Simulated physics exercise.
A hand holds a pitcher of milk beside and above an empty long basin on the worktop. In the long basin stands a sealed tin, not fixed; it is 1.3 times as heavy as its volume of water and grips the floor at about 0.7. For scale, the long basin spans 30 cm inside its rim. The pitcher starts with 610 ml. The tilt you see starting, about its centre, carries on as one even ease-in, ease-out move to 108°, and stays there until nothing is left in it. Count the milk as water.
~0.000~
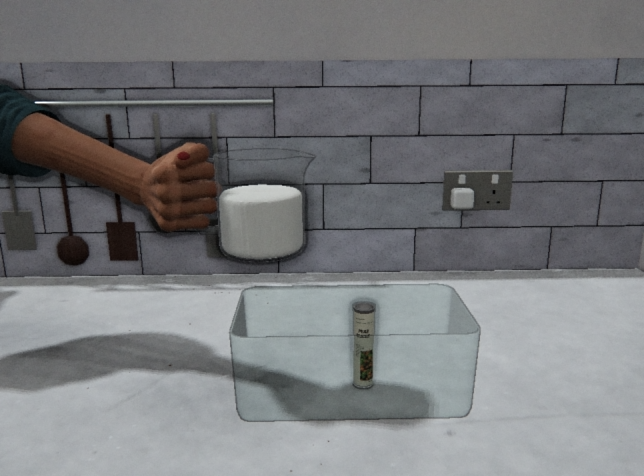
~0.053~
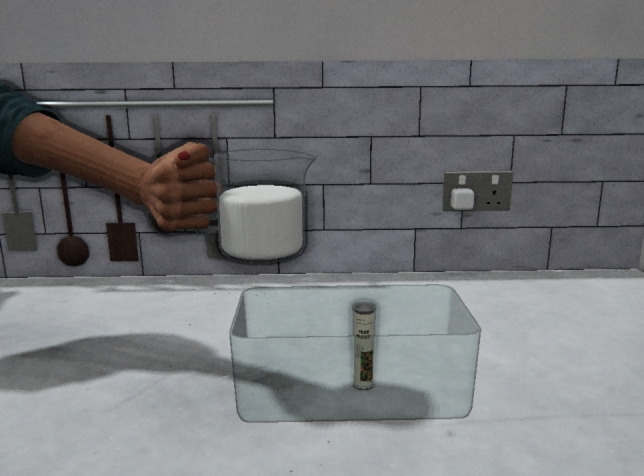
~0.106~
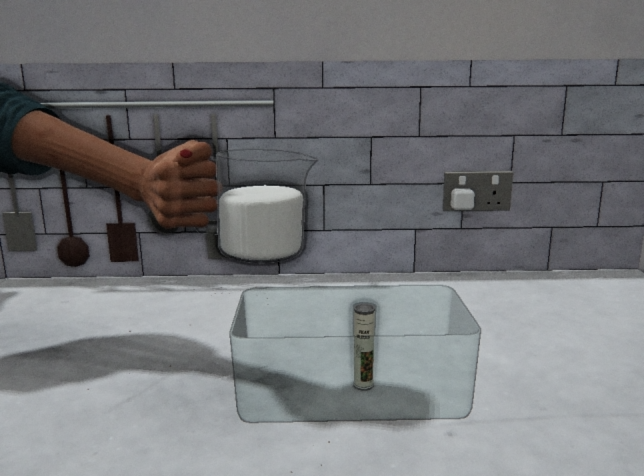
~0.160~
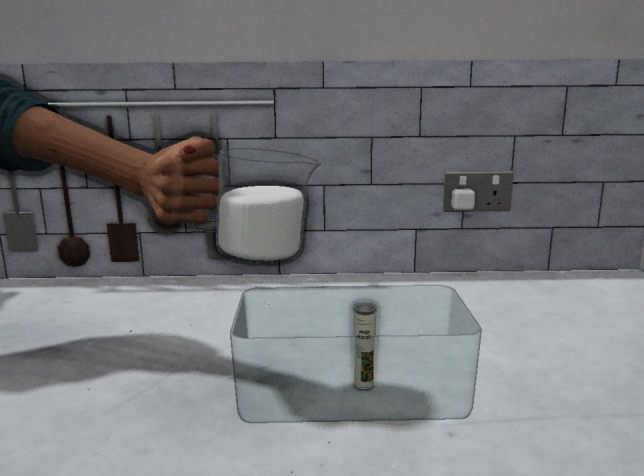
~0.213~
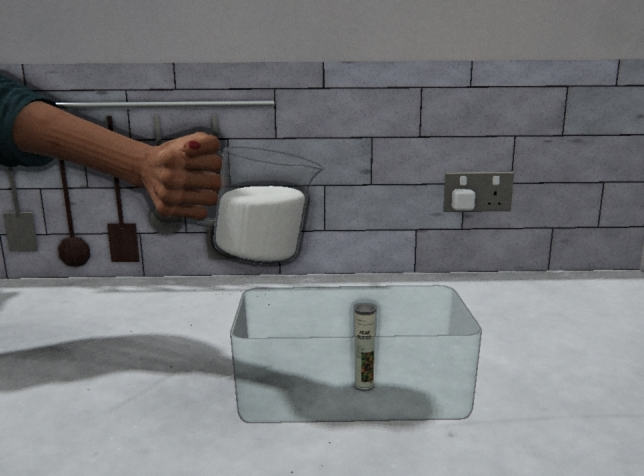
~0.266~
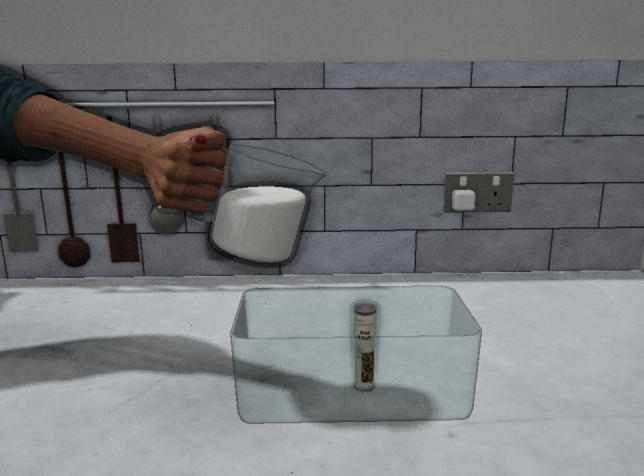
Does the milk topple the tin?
It goes over.
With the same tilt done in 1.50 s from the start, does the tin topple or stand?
Then it falls.
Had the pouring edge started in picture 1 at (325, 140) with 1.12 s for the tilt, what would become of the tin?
Then it topples.
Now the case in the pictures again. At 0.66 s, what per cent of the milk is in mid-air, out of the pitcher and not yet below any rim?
About 10 per cent.
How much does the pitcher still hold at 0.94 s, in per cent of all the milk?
About 28 per cent.
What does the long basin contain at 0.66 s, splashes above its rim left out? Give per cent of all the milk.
Some 0 per cent.
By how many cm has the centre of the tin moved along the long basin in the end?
About 7.0 cm.
After 0.66 s the tilt is 73° and 90 per cent is still to pour; the tin stands where it began.
After 0.94 s the tilt is 104° and 29 per cent is still to pour; the tin stands where it began.
After 1.24 s the tilt is 108° and 2 per cent is still to pour; the tin lies on its side.
After 1.57 s the tilt is 108° and 0 per cent is still to pour; the tin lies on its side.
In the end the tin lies on its side.
